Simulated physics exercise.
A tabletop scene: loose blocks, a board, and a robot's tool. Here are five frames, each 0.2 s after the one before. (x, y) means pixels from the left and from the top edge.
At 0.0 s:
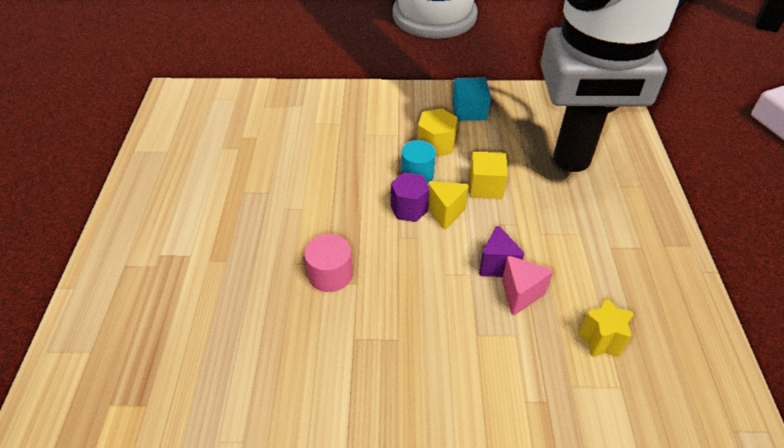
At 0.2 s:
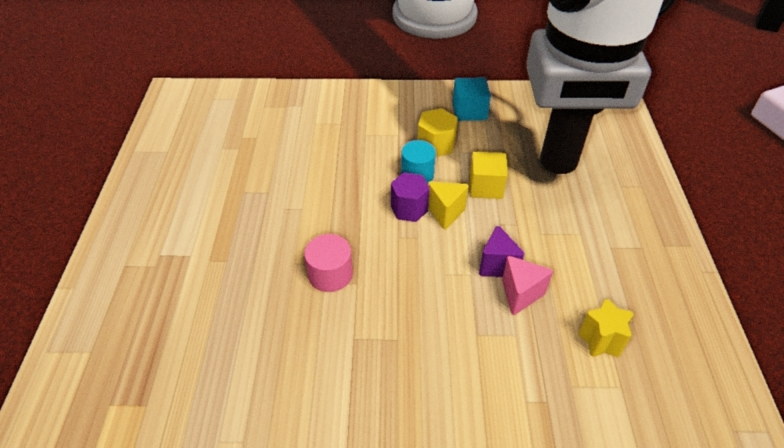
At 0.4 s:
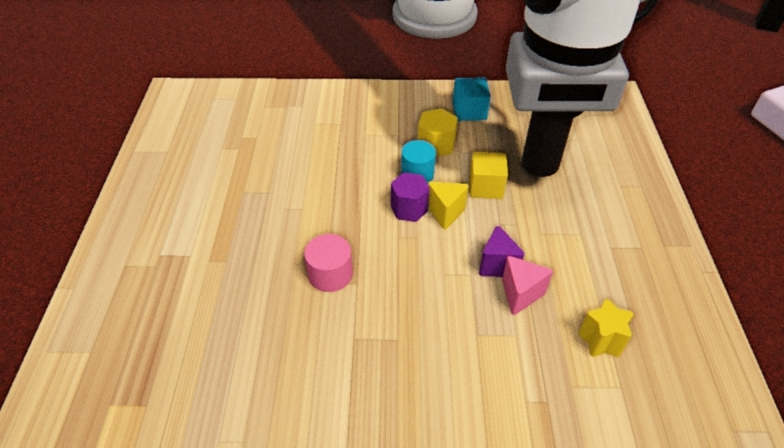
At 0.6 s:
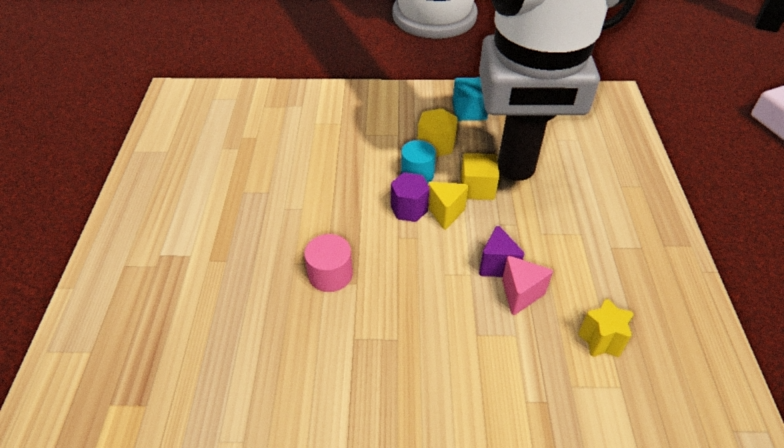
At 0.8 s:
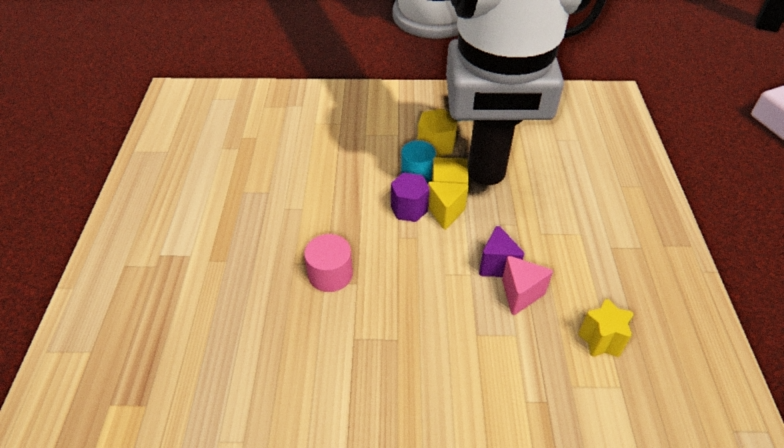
A white and grey robot arm with a black tool reaches over a pale wooden tabletop on a dark red floor, seen from above at a fixed angle. Yellow, turquoise, blue and purple blocks cluster near the top centre, with a pink cylinder lower left and purple, pink and yellow star pieces lower right. The tool slides left and pushes the yellow cube towards the yellow three-sided block.
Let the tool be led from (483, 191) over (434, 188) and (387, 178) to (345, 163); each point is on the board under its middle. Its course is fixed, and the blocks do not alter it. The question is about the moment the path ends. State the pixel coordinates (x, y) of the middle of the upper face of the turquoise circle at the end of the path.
I expect it at (353, 118).
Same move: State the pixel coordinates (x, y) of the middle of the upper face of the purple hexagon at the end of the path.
In the picture, it is at (362, 203).
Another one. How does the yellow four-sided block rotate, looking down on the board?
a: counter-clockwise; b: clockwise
a (counter-clockwise)
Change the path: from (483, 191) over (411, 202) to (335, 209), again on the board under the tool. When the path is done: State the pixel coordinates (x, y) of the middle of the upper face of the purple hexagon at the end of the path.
It should be at (332, 214) by then.
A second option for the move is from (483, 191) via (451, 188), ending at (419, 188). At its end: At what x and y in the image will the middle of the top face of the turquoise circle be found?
I predict (396, 145).
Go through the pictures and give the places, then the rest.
In the first frame, tip of the tool (571, 161), middles of tops, purple hexagon (410, 185), turquoise circle (419, 151), yellow three-sided block (448, 191), yellow four-sided block (490, 163).
In the second frame, tool (558, 163), nothing pushed.
In the third frame, tool (540, 166), nothing pushed.
In the fourth frame, tool (516, 169), yellow four-sided block (481, 164).
In the fifth frame, tool (486, 174), purple hexagon (410, 185), turquoise circle (419, 151), yellow three-sided block (448, 191), yellow four-sided block (451, 169).
What follows on the original path. One third of the way, tool (435, 171); purple hexagon (379, 196); turquoise circle (401, 146); yellow four-sided block (401, 173), turned 30° anticlockwise.
Two thirds of the way, tool (387, 161); purple hexagon (362, 203), turned 45° anticlockwise; turquoise circle (373, 133); yellow four-sided block (360, 175), turned 70° anticlockwise.
At the end, tool (344, 146); purple hexagon (362, 203), turned 50° anticlockwise; turquoise circle (353, 118); yellow three-sided block unmoved; yellow four-sided block (359, 175), turned 75° anticlockwise.
